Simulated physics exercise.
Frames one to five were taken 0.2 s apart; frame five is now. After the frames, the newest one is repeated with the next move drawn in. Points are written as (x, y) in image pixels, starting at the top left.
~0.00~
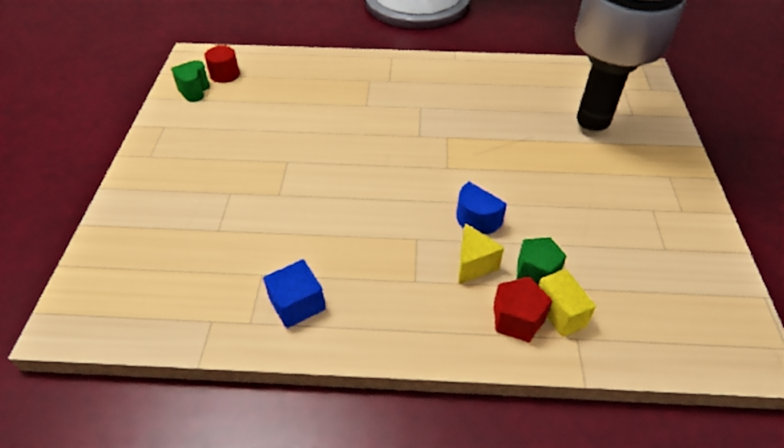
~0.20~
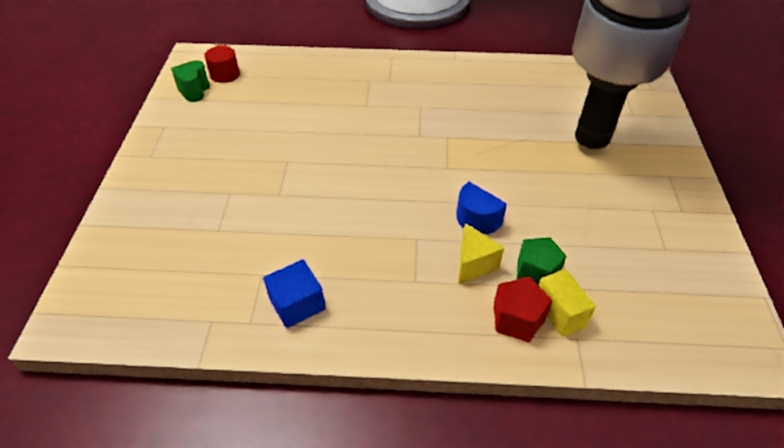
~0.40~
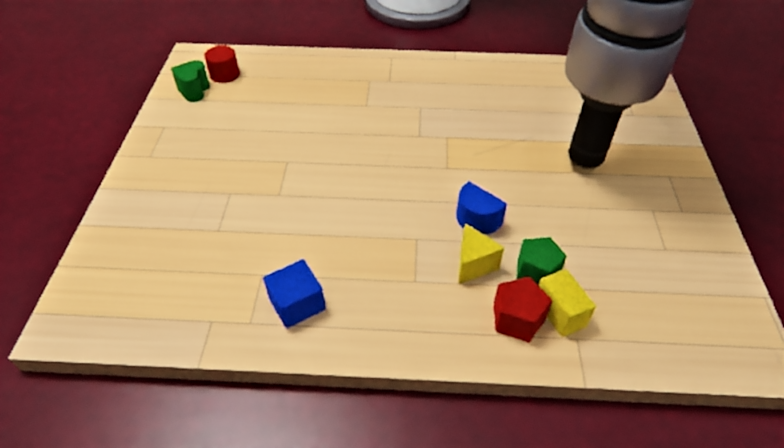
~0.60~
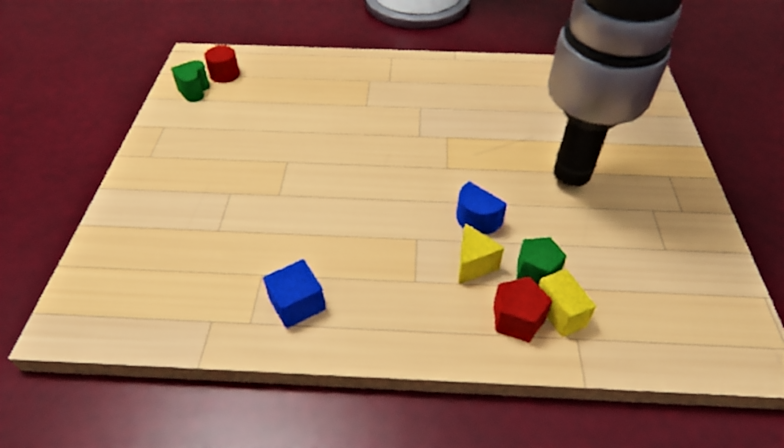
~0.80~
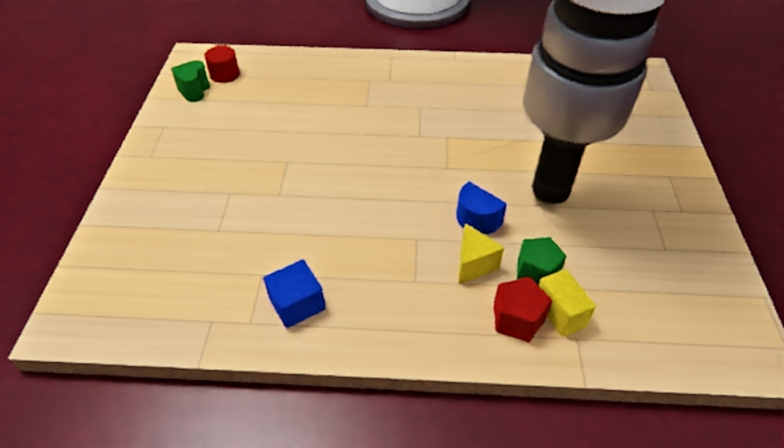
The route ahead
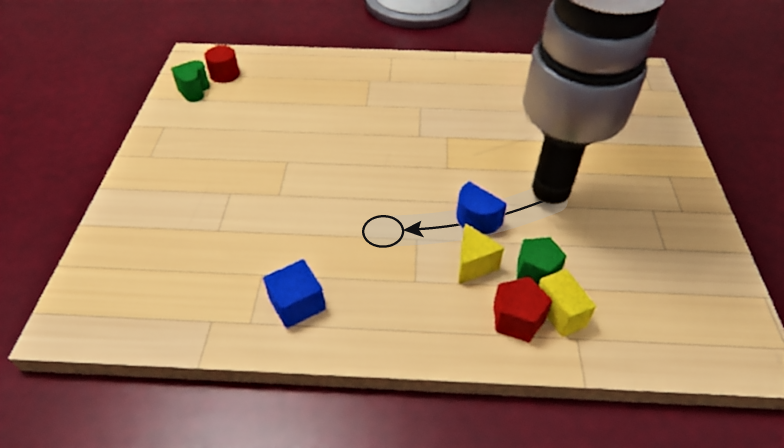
On a wooden board, a black-tipped post moves down and left toward still, coloured blocks.
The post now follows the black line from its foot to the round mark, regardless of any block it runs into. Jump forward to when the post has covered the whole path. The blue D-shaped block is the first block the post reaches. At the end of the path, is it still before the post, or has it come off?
The post still has it in front.
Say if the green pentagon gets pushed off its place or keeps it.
It is untouched.
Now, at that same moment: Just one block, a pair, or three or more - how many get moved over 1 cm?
I foresee one block being moved.
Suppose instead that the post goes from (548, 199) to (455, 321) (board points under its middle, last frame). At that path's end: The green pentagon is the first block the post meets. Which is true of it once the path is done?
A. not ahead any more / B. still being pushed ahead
Correct choice: A.
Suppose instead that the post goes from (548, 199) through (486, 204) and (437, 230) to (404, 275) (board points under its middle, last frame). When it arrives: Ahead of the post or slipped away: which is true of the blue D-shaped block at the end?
I expect it to be in front.
Drawn move, from (548, 199) over (498, 216) and (443, 227) to (383, 231).
The first path, step by step. One third of the way, post (500, 208); blue D-shaped block (470, 201), turned 25° clockwise.
Two thirds of the way, post (443, 219); blue D-shaped block (409, 210), turned 40° clockwise.
At the end, post (383, 223); yellow triangular piece still; blue D-shaped block (348, 216), turned 30° clockwise; green pentagon still.
